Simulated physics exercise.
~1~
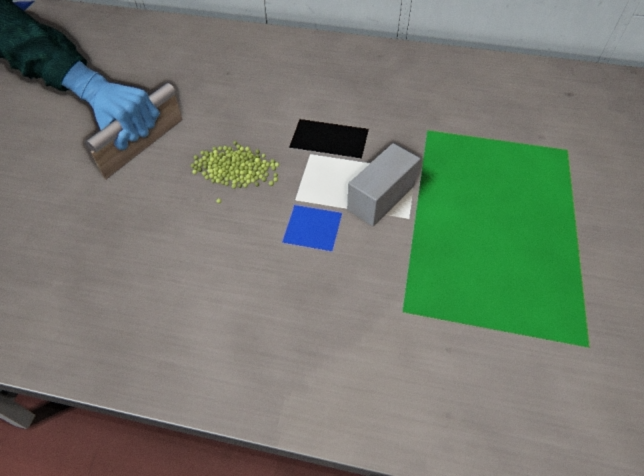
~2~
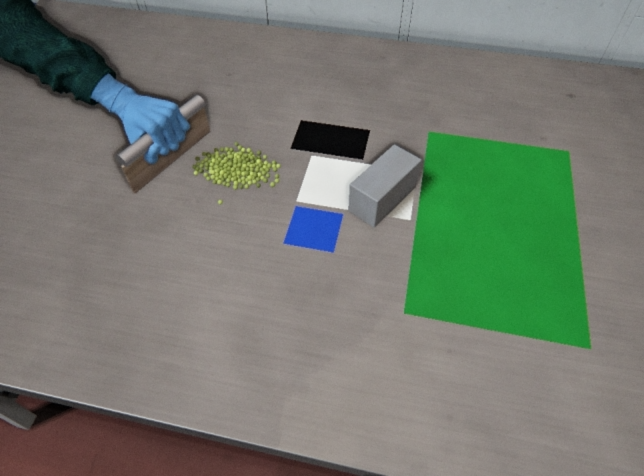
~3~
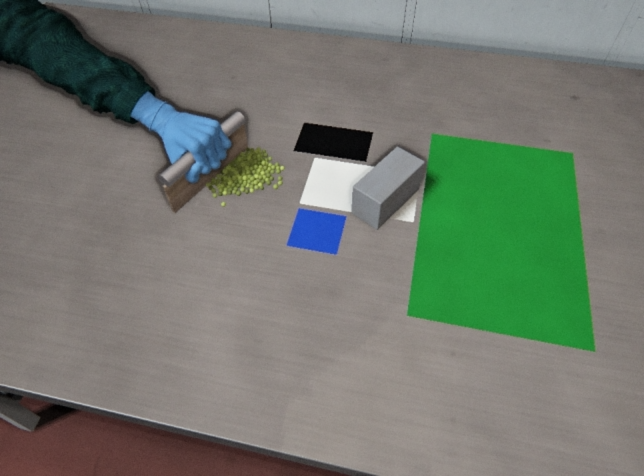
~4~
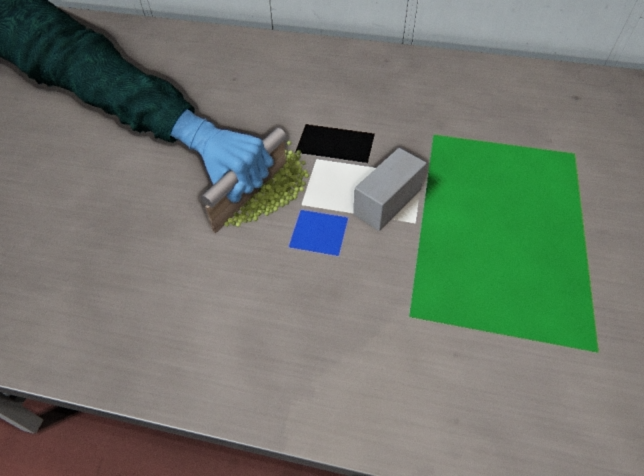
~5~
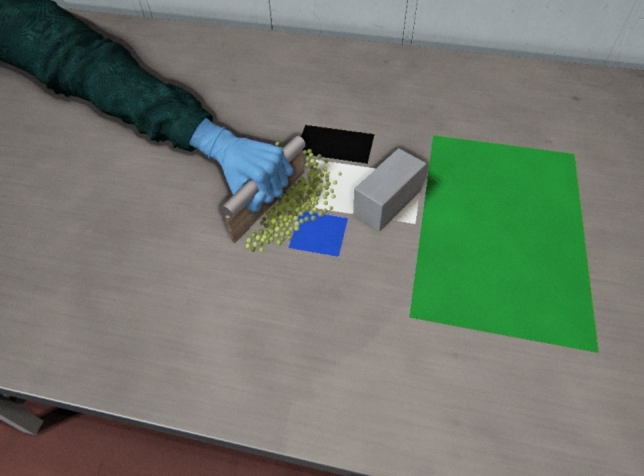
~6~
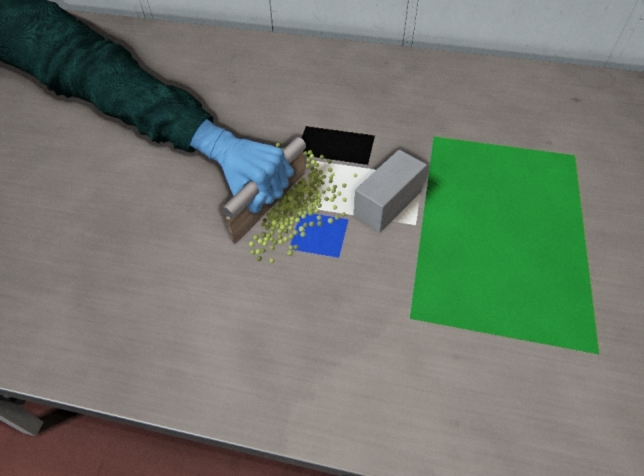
A blue-gloved hand in a dark green sleeve grips a scraper at the upper left of a grey-brown table, seen from above at an angle. To its right lie a loose pile of yellow-green peas, small black, white and blue mats, a grey block resting over the white one, and a large green mat. The scraper slides right and slightly down, reaches the pile and pushes it along. The peas bunch against the blade, then spread onto the white and blue mats as it stops. They end scattered short of the block, many still on bare table.
